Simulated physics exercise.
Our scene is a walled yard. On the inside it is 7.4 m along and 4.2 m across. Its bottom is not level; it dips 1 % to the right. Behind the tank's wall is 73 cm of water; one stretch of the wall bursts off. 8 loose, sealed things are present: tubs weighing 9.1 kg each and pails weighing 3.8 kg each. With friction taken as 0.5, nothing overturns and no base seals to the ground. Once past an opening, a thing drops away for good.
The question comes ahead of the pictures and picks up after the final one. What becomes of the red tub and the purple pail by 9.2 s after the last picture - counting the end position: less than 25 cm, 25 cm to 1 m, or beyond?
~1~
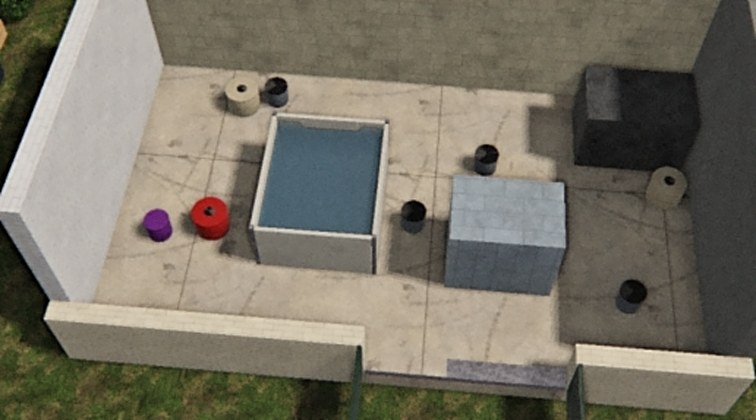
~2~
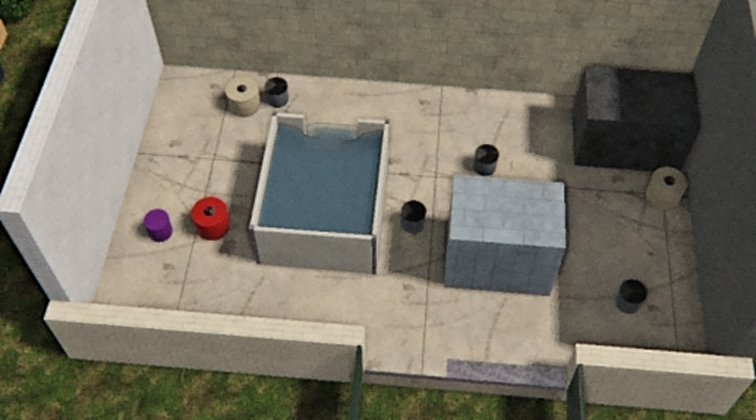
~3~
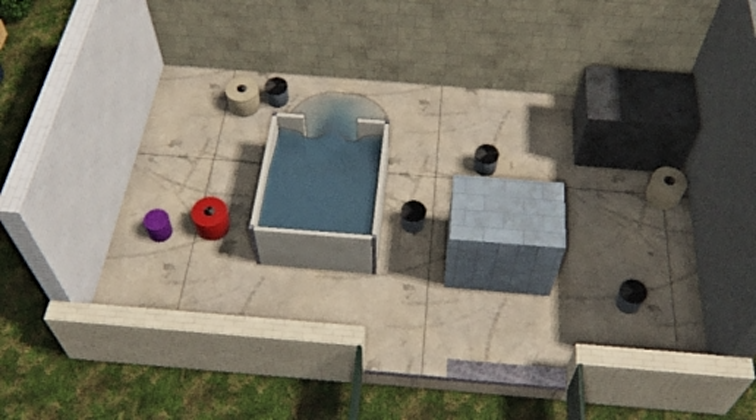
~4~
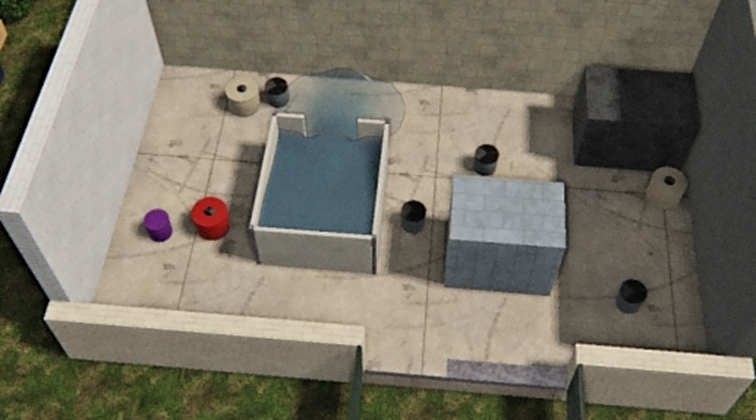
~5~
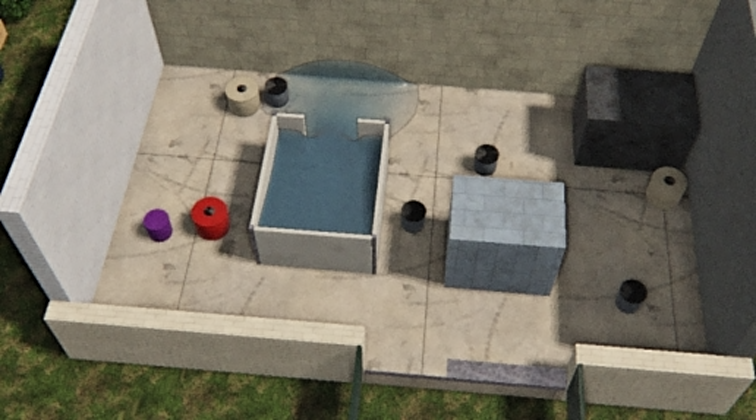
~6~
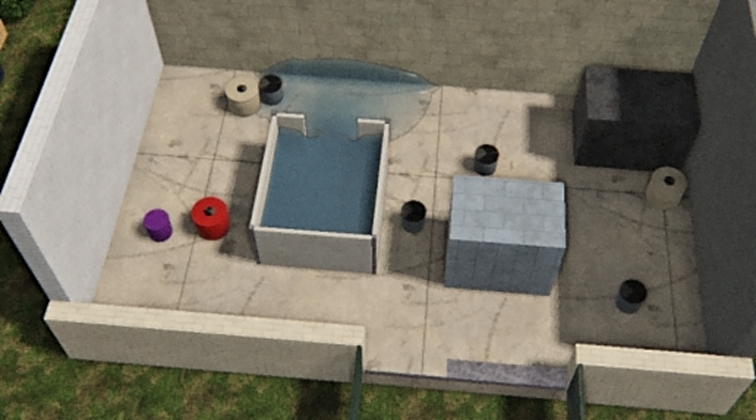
In the end I'd say the red tub goes a long distance; I'd say the purple pail goes a long distance.
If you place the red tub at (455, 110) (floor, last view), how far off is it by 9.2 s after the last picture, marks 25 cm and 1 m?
Put there, it wanders off a long way.
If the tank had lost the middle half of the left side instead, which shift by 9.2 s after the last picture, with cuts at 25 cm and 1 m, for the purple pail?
So the purple pail winds up far off.
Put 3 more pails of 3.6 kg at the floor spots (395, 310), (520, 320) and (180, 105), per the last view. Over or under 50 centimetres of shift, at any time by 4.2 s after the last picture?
Lab note - in order: Below threshold / below threshold / above threshold.
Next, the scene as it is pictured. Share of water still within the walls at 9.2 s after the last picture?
Somewhere near 92 percent, give or take.
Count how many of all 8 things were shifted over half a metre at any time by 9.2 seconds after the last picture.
My count gives 6.
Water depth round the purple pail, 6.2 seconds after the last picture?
Roughly 3 cm at that moment.
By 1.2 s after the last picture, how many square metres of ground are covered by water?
Roughly 11.0 m2.
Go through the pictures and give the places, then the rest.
In the first picture, the red tub at (209, 211), on the bottom; the purple pail at (156, 219) rests on the ground; water covers 2.3 m2; 0 of 8 have shifted.
In the second picture, the red tub at (209, 211), on the bottom; the purple pail at (156, 219), on the bottom; 2.8 m2 under water; 0 of 8 have shifted.
In the third picture, the red tub at (209, 211), on the bottom; the purple pail at (156, 219), on the bottom; water covers 3.5 m2; 0 of 8 have shifted.
In the fourth picture, the red tub at (209, 211) rests on the ground; the purple pail at (156, 219) rests on the ground; water covers 4.3 m2; 0 of 8 have shifted.
In the fifth picture, the red tub at (209, 211) rests on the ground; the purple pail at (156, 219) rests on the ground; water covers 4.5 m2; 0 of 8 have shifted.
In the sixth picture, the red tub at (209, 211), on the bottom; the purple pail at (156, 219), on the bottom; water covers 4.9 m2; 1 of 8 have shifted.
Then, 1.2 s after the last picture the red tub is near (209, 211), 0.0 m from its start, aground; the purple pail is near (156, 219), 0.0 m from its start, aground; 0 of 8 are out; 1 afloat.
Then, 3.8 s after the last picture the red tub is near (217, 217), 0.1 m from its start, aground; the purple pail is near (217, 313), 1.6 m from its start, afloat; 0 of 8 are out; 1 afloat.
Then, 6.2 s after the last picture the red tub is near (234, 267), 0.9 m from its start, afloat; the purple pail is near (426, 307), 3.6 m from its start, aground; 0 of 8 are out; 3 afloat.
Then, 9.2 s after the last picture the red tub is near (393, 292), 2.6 m from its start, aground; the purple pail is near (495, 291), 4.3 m from its start, afloat; 0 of 8 are out; 5 afloat.
